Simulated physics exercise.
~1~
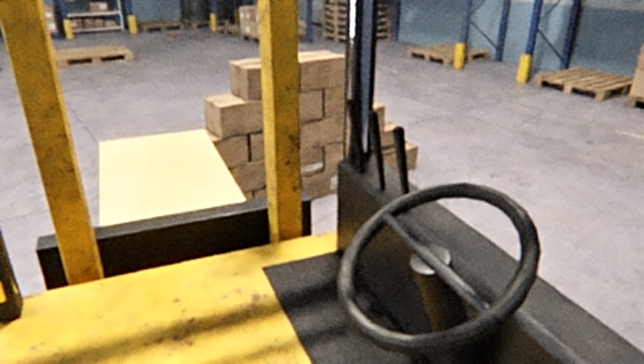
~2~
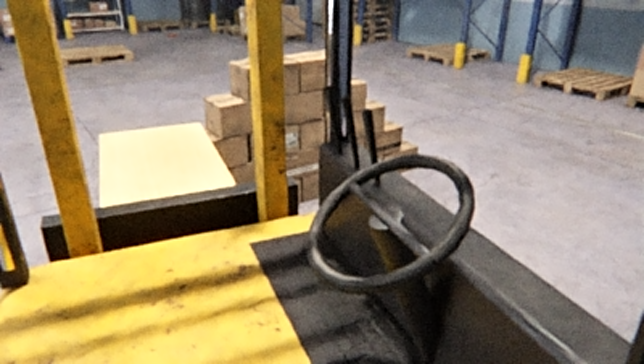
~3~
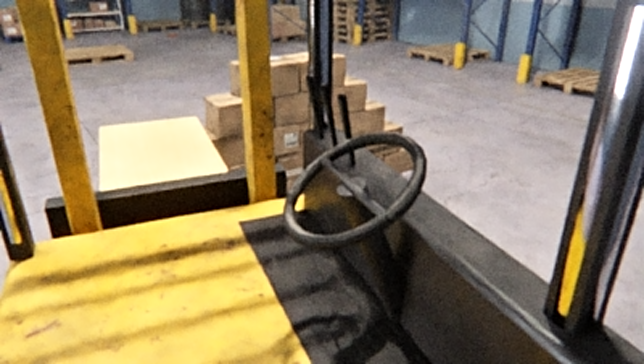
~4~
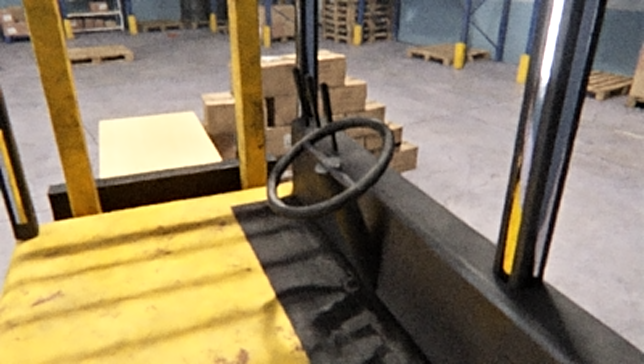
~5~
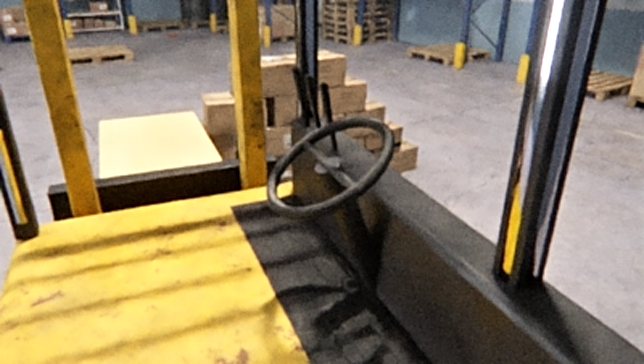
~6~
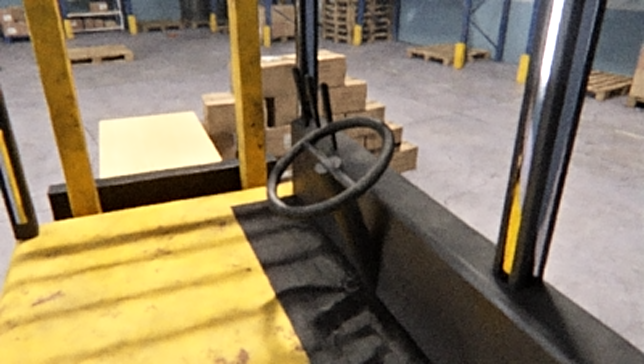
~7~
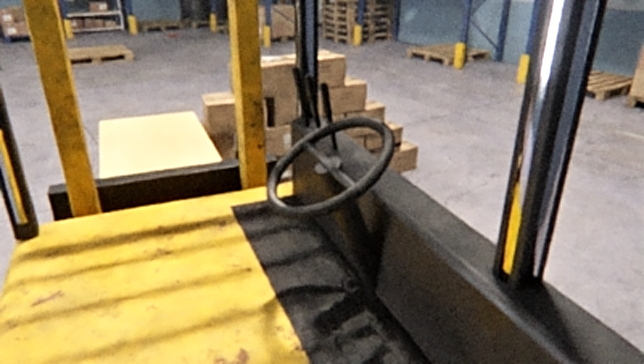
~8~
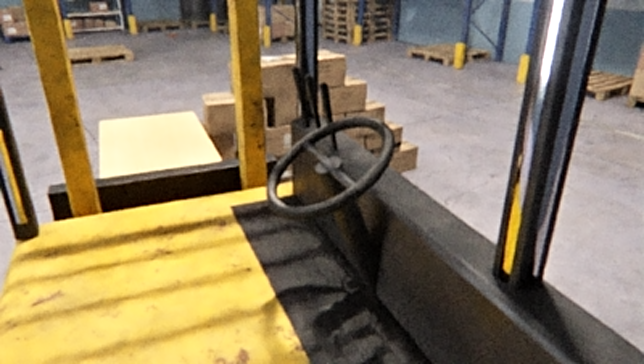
In a warehouse with a grey concrete floor, the view looks down over the back of a yellow and black lift truck, its dark steering wheel to the right of centre. Beyond its yellow uprights sit a pale, flat-topped load at left and a stepped wall of brown cartons, with wooden pallets and blue racking behind. The truck rolls forward, away from the viewer, carrying the load up to the cartons, and more of its dark side comes into view. It then stops and stays put. The cartons end slightly disturbed but still stacked, with none fallen.
